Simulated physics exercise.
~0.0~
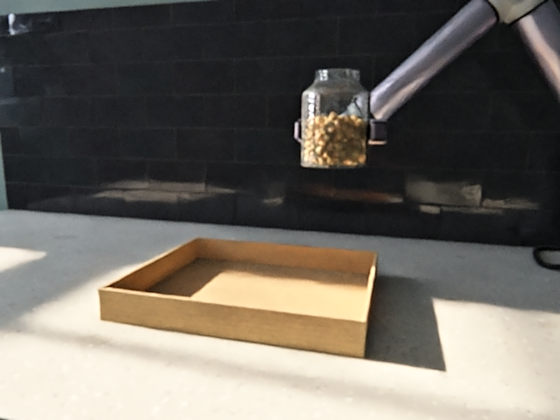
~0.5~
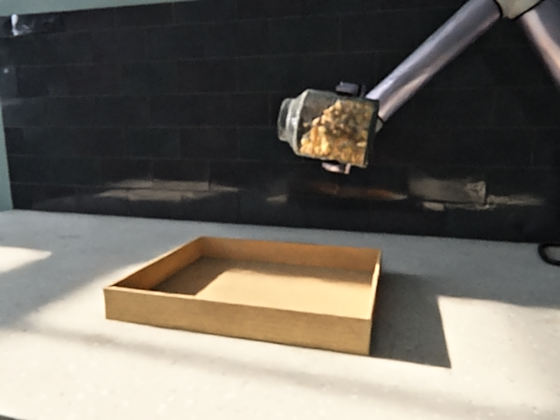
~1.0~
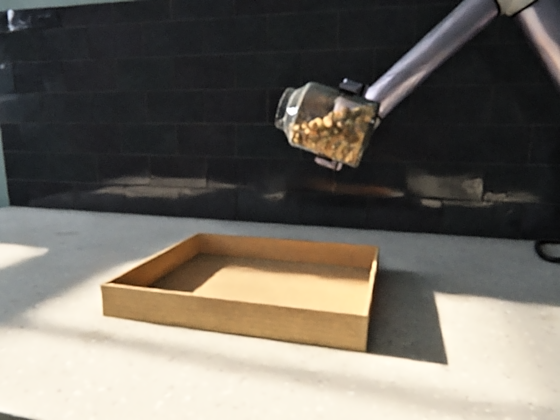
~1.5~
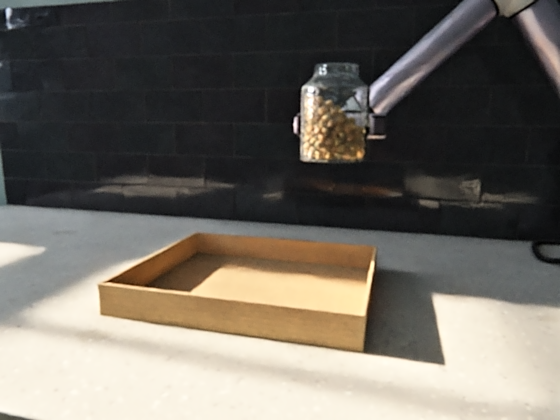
On a pale counter against dark tiles, a robot arm held a clear jar of chickpeas above a shallow wooden tray, tipped it sideways to the left, then turned it upright again, with the jar still well filled and the tray looking empty.
